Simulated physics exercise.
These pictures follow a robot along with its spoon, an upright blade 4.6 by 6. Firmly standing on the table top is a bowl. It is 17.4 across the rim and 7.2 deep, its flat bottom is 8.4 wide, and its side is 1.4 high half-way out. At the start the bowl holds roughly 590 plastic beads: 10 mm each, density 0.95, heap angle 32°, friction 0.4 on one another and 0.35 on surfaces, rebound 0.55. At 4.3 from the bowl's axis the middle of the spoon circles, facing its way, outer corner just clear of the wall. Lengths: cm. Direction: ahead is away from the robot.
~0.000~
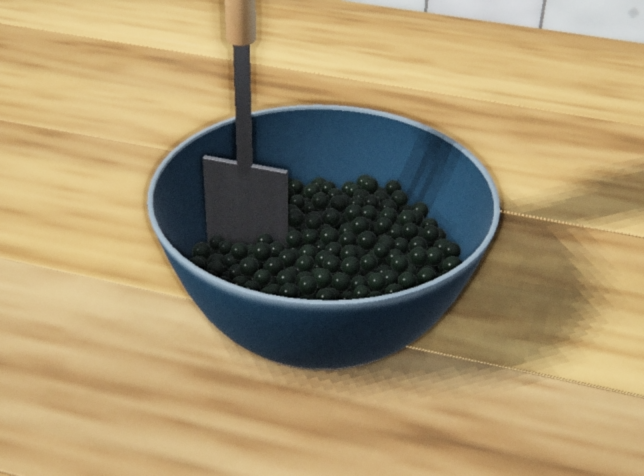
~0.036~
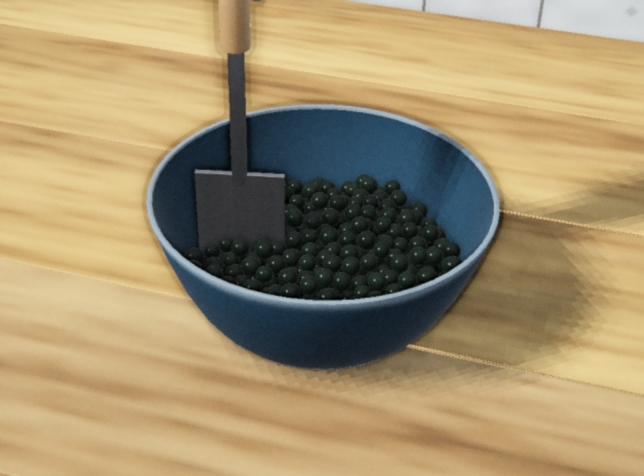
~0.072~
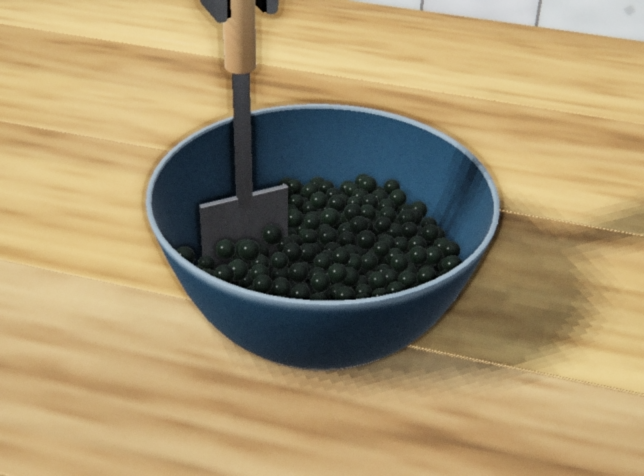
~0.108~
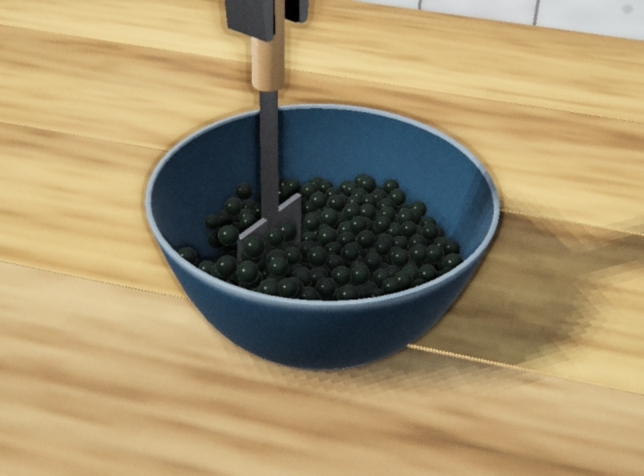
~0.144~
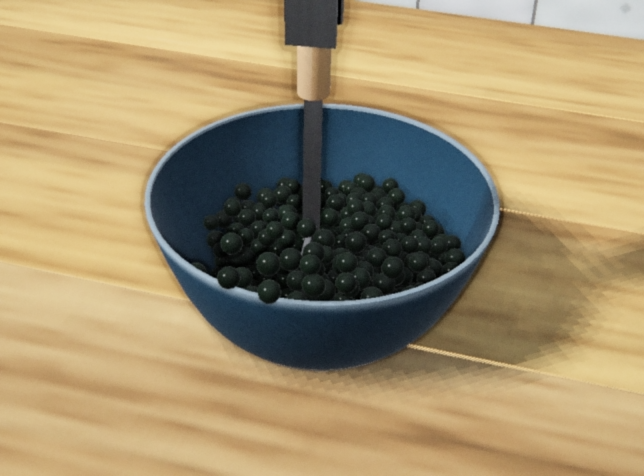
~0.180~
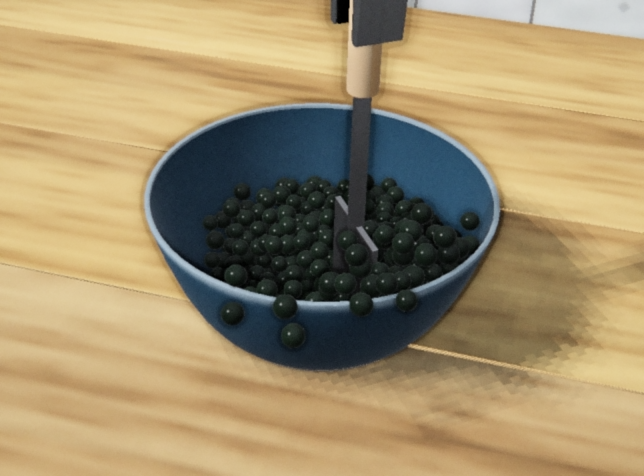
A dark spatula-like tool with a wooden handle dips into dark beads at the left of a blue bowl on a wooden surface. Gripped by a robot, it sweeps rightward through them, its blade turning edge-on, and the beads shift and heap up while several tumble over the near rim.
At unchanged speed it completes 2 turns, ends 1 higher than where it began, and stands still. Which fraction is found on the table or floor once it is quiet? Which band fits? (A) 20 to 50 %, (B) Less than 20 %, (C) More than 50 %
The answer is A.
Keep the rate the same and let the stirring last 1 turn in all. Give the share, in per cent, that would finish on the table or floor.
Then some 20 per cent.
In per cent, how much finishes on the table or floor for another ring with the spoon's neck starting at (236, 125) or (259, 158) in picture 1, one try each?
Close to 25 per cent for the first and close to 20 per cent for the second.
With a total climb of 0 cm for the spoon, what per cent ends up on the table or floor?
Some 35 per cent.
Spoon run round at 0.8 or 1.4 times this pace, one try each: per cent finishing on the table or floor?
Roughly 20 and 45 per cent.
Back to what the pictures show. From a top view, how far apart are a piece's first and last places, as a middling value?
10 centimetres.
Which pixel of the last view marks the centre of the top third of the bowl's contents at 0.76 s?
(393, 191).
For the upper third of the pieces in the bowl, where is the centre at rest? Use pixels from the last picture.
The centre is near pixel (273, 274).
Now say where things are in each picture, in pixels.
In the first picture, the spoon neck at (244, 139), 0° round; upper third of the load around (329, 248), from x 195 to 455, top at y 185; 587 in the bowl.
In the second picture, the spoon neck at (239, 148), 13° round; upper third of the load around (326, 252), from x 195 to 455, top at y 180.
In the third picture, the spoon neck at (244, 170), 41° round; upper third of the load around (323, 257), from x 185 to 455, top at y 180.
In the fourth picture, the spoon neck at (270, 189), 70° round; upper third of the load around (328, 264), from x 185 to 455, top at y 180.
In the fifth picture, the spoon neck at (312, 199), 98° round; upper third of the load around (353, 266), from x 195 to 455, top at y 180; 584 in the bowl, 3 in flight or on the tool.
In the sixth picture, the spoon neck at (357, 196), 127° round; upper third of the load around (388, 253), from x 210 to 470, top at y 180; 578 in the bowl, 9 in flight or on the tool.
After 0.47 s, 358° round, highest piece 10 above the table; 483 in the bowl, 75 on the table or floor, 29 in flight or on the tool.
After 0.76 s, 229° round, highest piece 9 above the table; 425 in the bowl, 153 on the table or floor, 9 in flight or on the tool.
After 1.11 s, 0° round, highest piece 6 above the table; 406 in the bowl, 180 on the table or floor, 1 in flight or on the tool.
After 1.81 s, 0° round, highest piece 6 above the table; 406 in the bowl, 181 on the table or floor.
In the end, 406 in the bowl, 181 on the table or floor. That is 31 % on the table or floor.
